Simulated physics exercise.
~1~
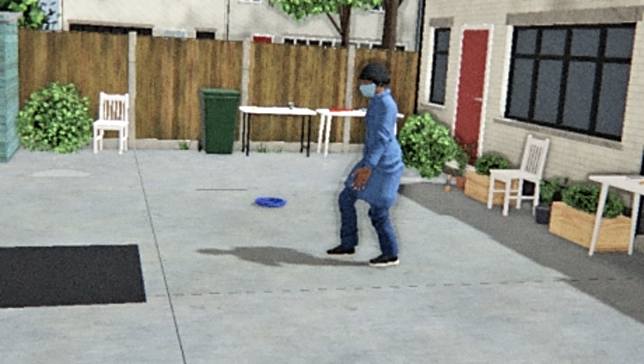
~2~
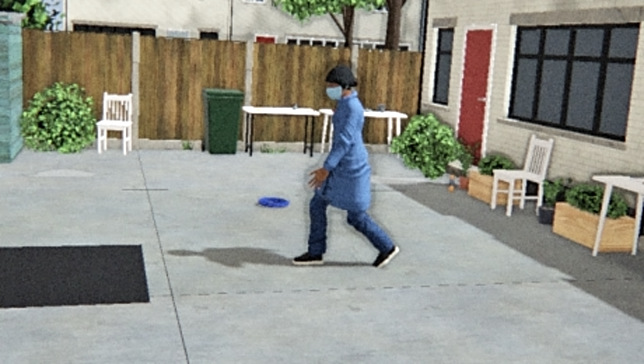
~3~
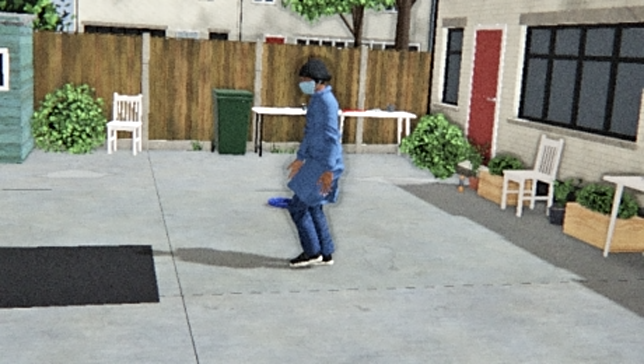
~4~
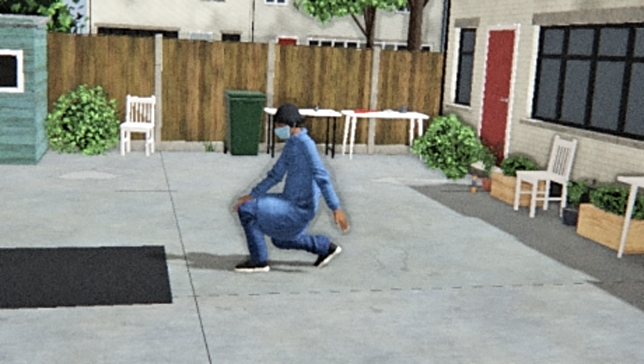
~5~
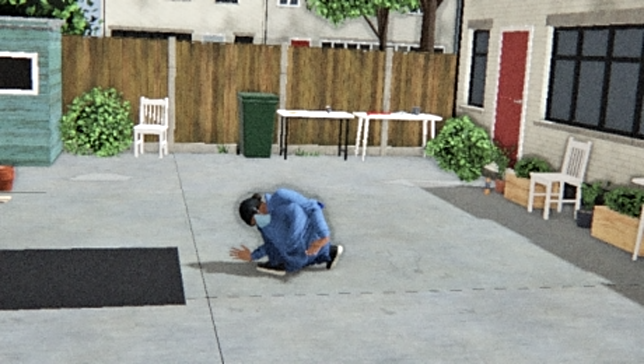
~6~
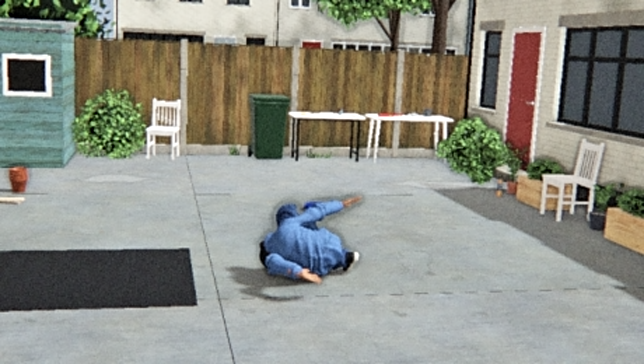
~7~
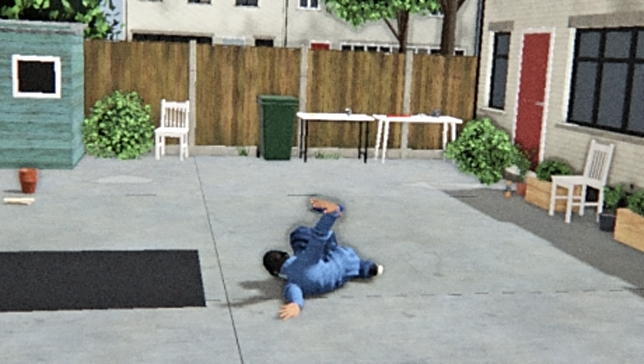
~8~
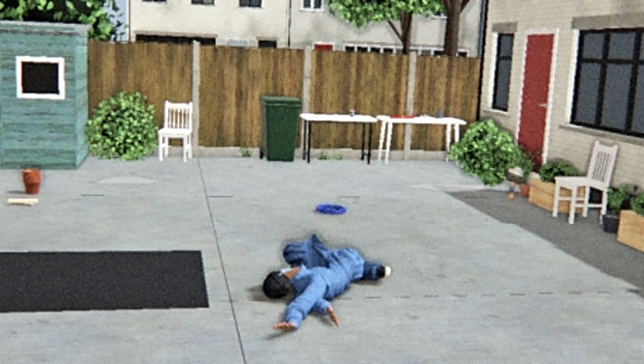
Masked person in blue walking left across a paved yard, sinking to the ground and ending sprawled short of a black mat.
